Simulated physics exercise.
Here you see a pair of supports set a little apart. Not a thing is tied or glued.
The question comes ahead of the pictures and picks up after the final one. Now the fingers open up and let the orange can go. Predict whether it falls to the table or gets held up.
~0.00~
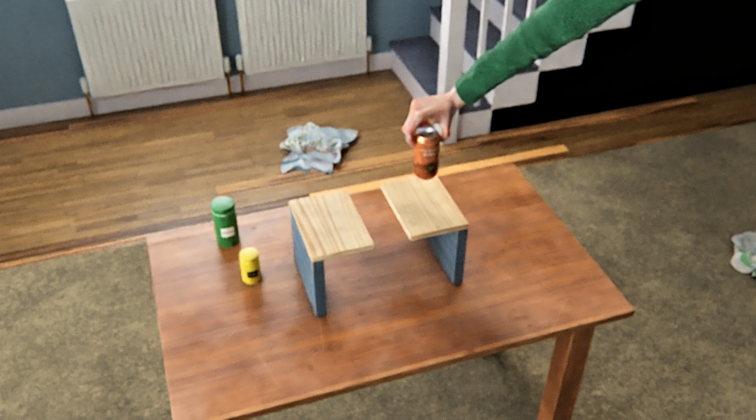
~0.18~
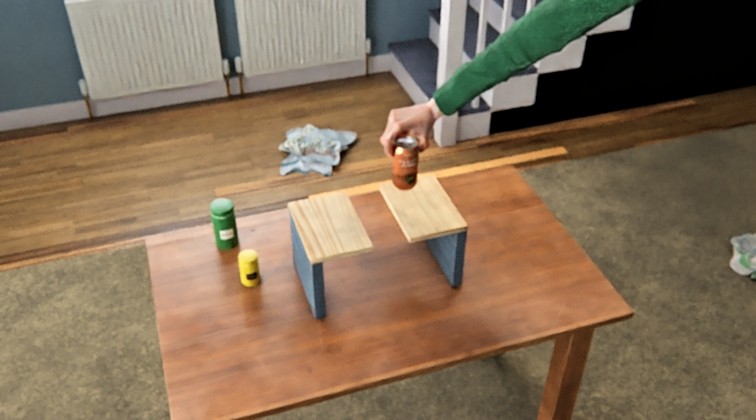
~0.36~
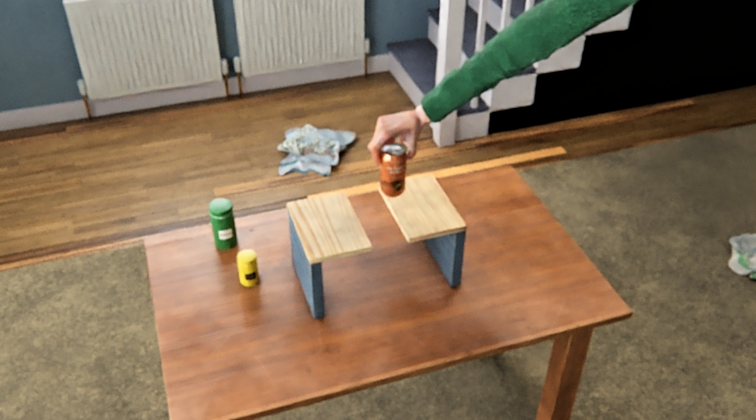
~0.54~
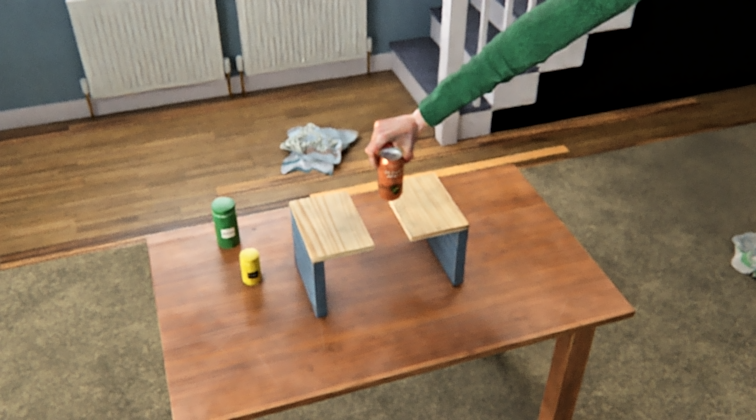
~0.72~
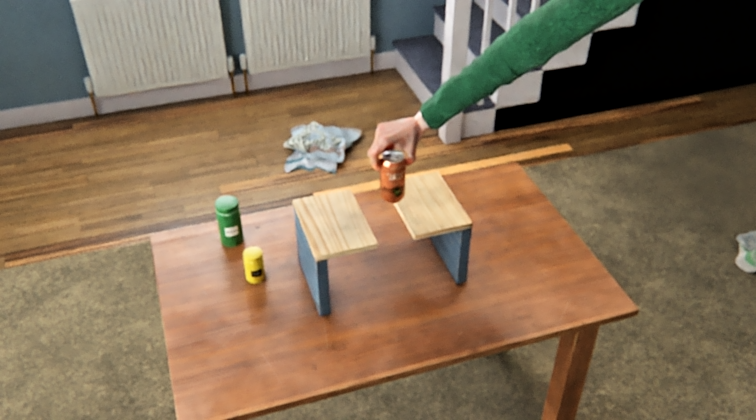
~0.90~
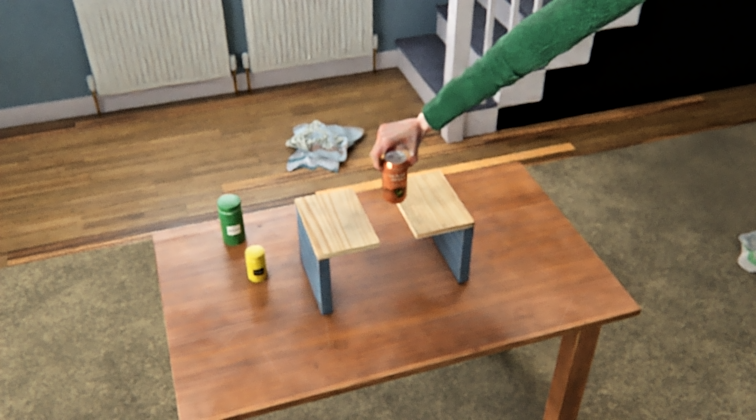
It stays put above.
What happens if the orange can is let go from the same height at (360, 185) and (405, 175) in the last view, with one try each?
Well, first go it gets stuck, while second go it gets stuck.
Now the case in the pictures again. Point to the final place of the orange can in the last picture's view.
Around (377, 206).
Around 1.10 s, orange can rocked 3° from its first pose near (393, 188).
Around 1.30 s, orange can rocked 54° from its first pose near (376, 206).
Finally (1.9 s), down or leaning hard on the stand or table, orange can; the other 2 still in place. Final places as the last picture's camera would see them, orange can near (376, 206). The can is caught.
